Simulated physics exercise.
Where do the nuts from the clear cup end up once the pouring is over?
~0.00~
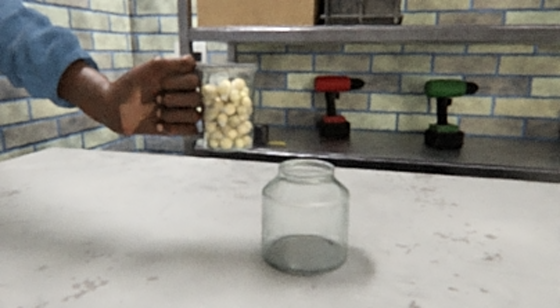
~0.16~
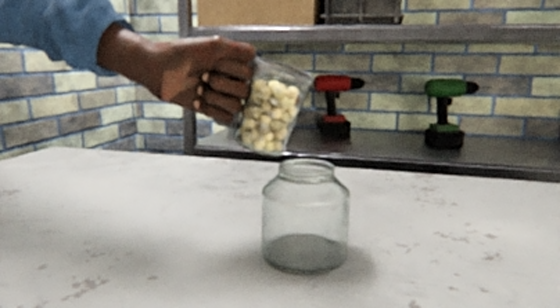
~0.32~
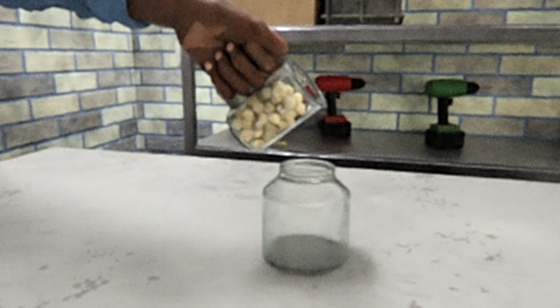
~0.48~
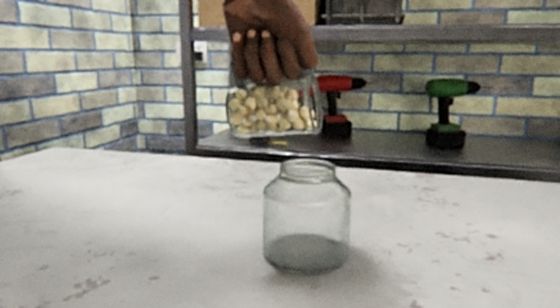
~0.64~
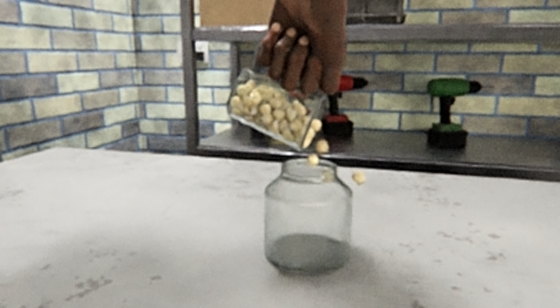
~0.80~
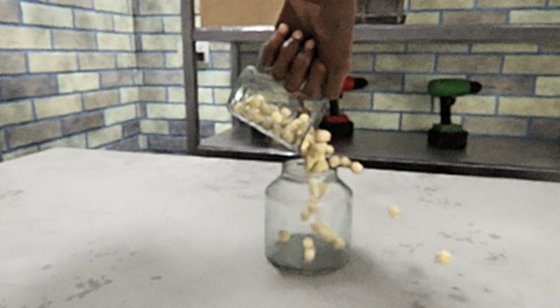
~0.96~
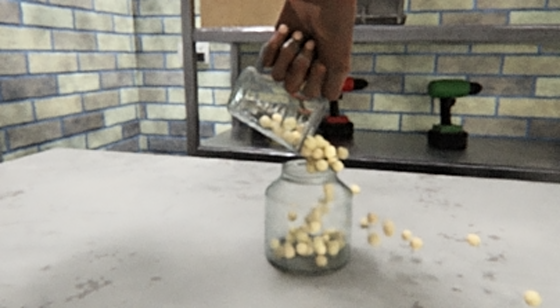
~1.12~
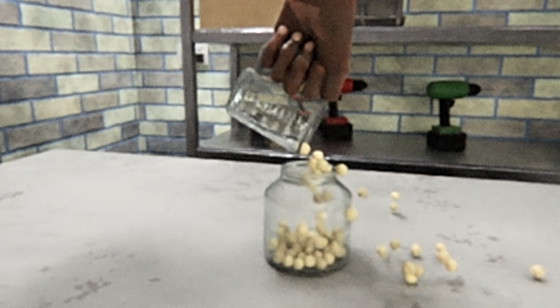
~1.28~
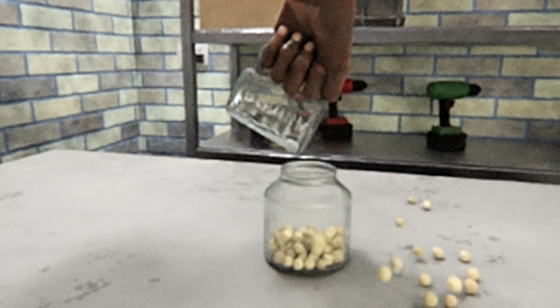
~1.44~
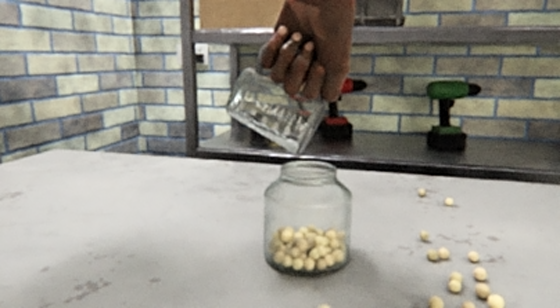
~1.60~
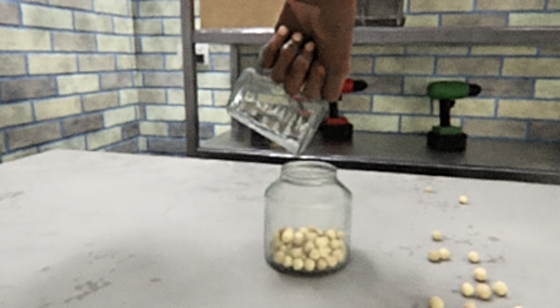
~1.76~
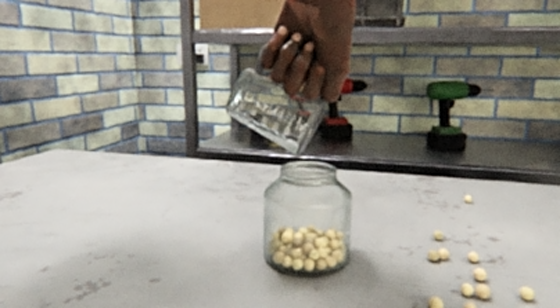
The larger part of the nuts ends up inside the glass jar, and a fair share lies scattered on the counter to its right. The tipped cup looks empty.
